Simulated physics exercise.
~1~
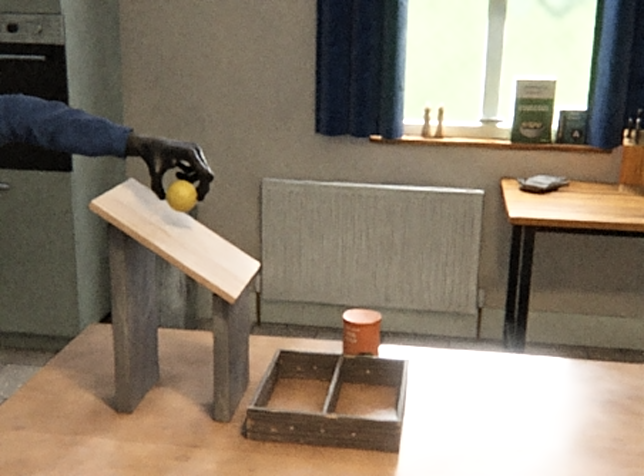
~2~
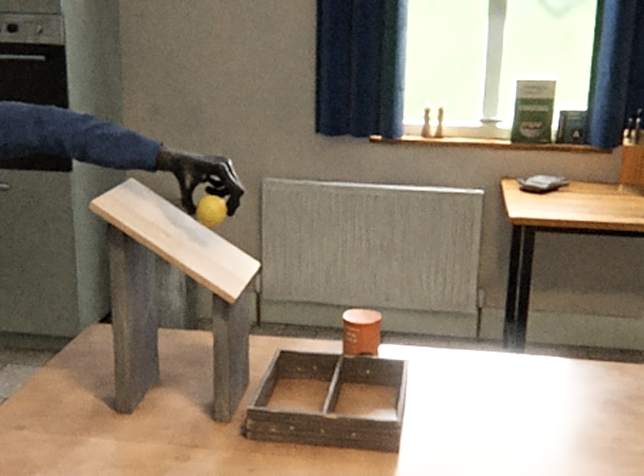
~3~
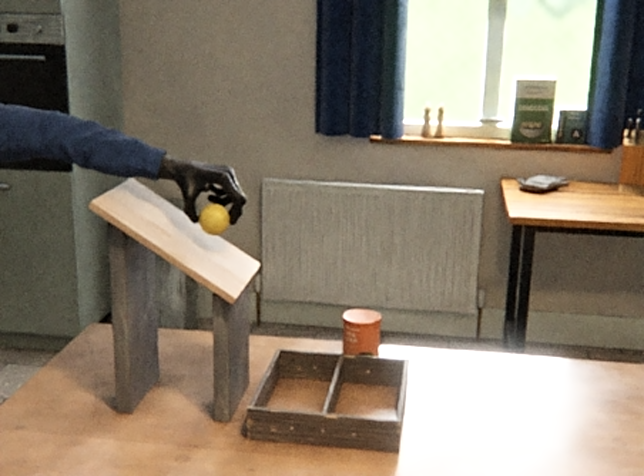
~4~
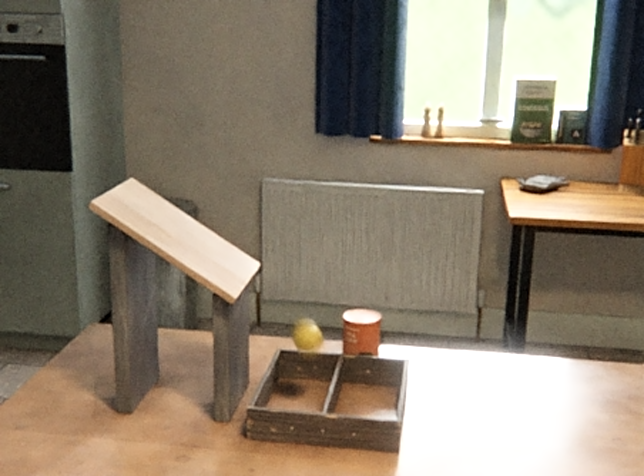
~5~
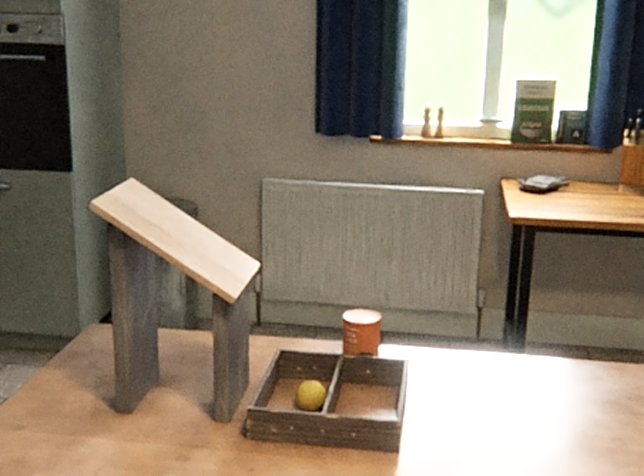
Yellow ball held above a sloping board by a dark hand, shifting right, then released and dropping into the tray's nearer bay.
